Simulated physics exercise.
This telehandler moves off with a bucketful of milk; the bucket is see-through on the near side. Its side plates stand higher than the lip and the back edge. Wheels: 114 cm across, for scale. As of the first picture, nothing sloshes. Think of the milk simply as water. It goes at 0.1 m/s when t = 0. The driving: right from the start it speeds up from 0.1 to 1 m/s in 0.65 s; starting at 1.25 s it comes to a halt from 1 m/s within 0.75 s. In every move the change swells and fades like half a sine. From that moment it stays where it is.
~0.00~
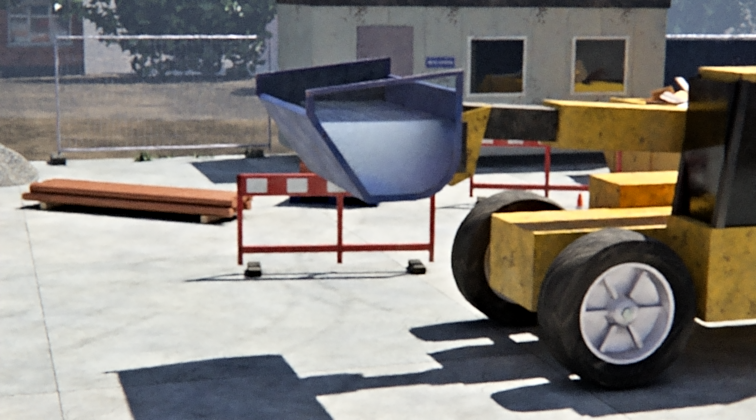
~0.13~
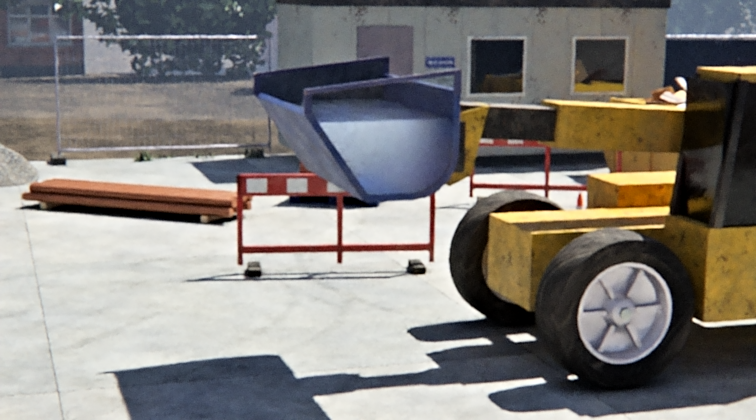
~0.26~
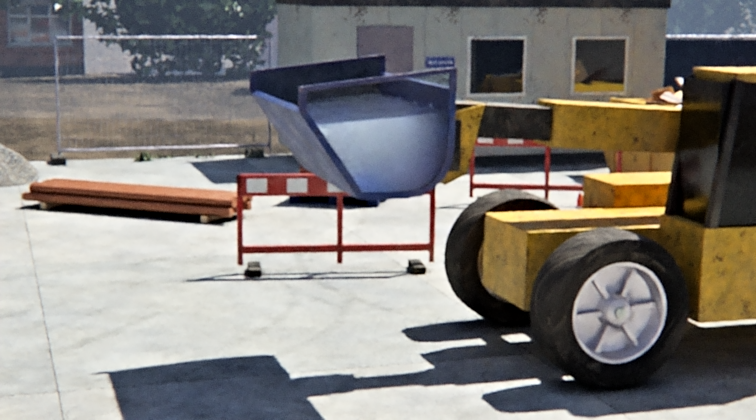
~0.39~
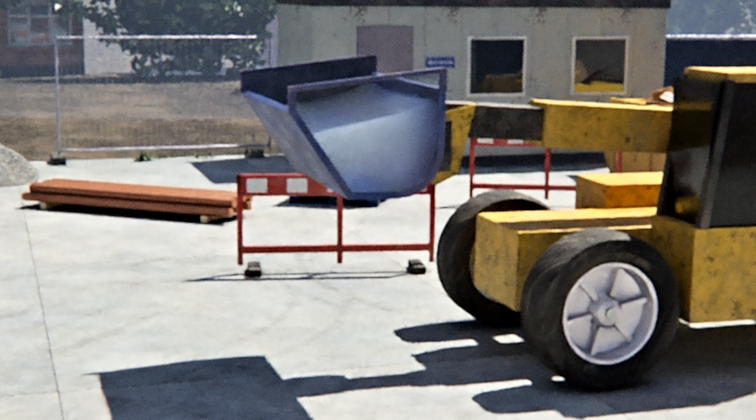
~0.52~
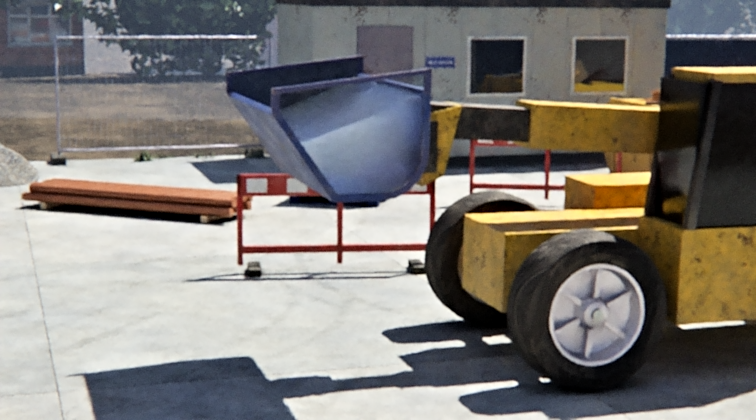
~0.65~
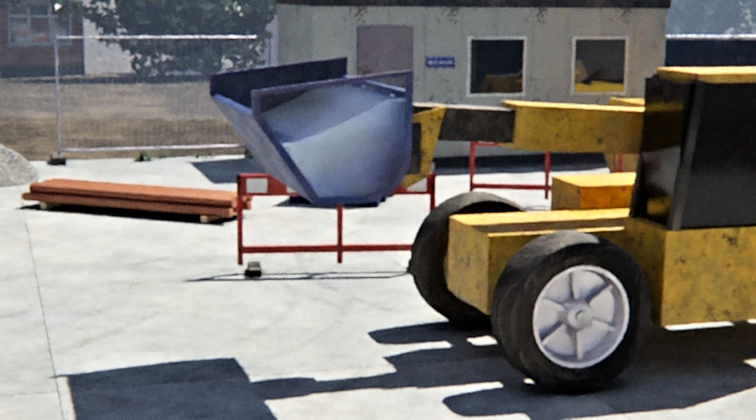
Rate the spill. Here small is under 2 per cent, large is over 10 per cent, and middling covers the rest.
The spill comes out middling.
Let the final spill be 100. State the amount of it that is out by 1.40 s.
Roughly 90 per cent.
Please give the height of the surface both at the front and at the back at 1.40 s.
Roughly 48 cm in front and 40 cm behind.
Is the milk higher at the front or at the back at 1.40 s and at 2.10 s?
Towards the fore, and after that towards the fore.
After 1.40 s the surface stands 40 cm at the back and 48 cm at the front; 5 per cent is out, over the front.
After 2.10 s the surface stands 44 cm at the back and 48 cm at the front; 5 per cent is out, over the front.
After 2.80 s the surface stands 51 cm at the back and 46 cm at the front; 5 per cent is out, over the front.
After 4.89 s 5 per cent is out, over the front, 30 of 588 litres.
